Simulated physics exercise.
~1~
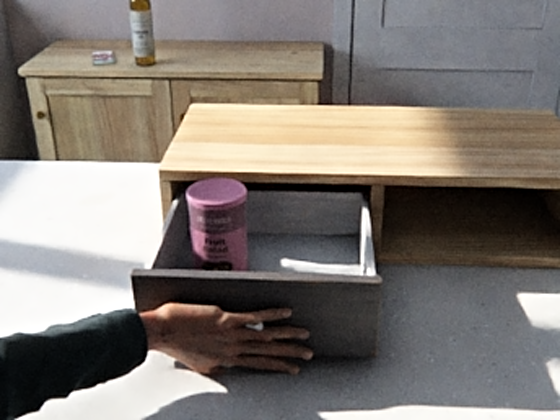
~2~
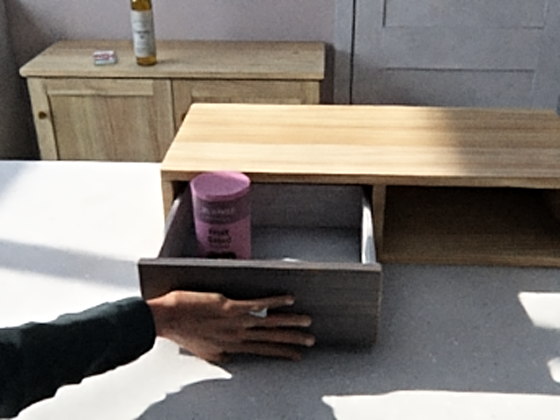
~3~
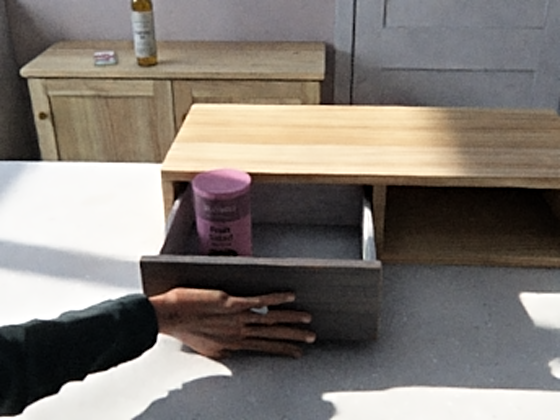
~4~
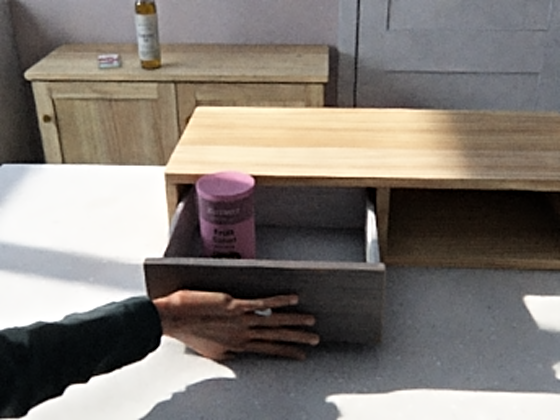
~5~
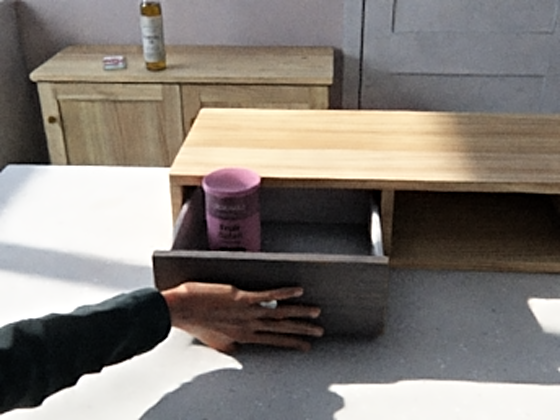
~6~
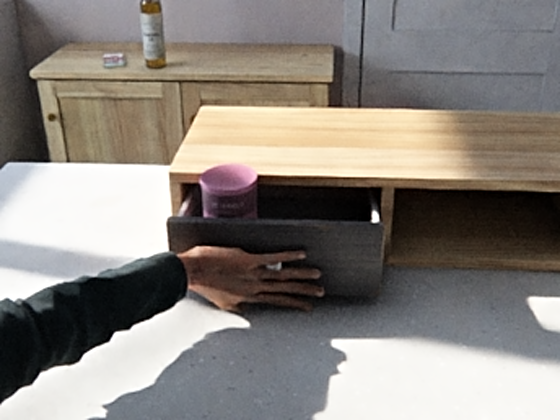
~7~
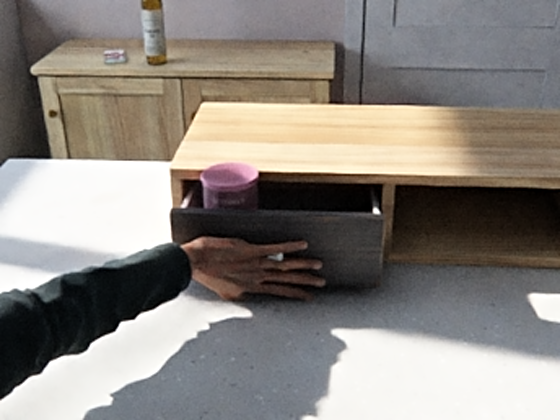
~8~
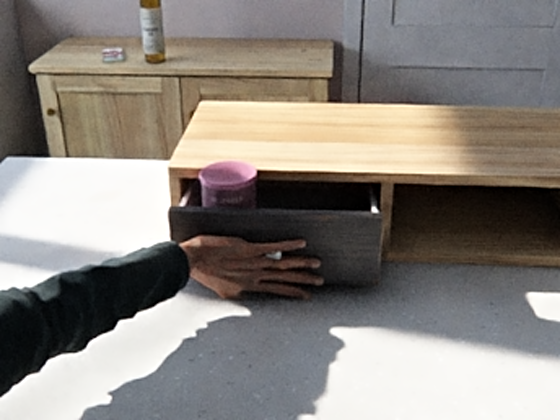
The footage shows a hand pushing a dark-fronted drawer holding an upright pink pot into a low wooden chest on a pale surface. The drawer slides partway in, then stops and stays partly open, with the pot still visible above its front and the hand against it.
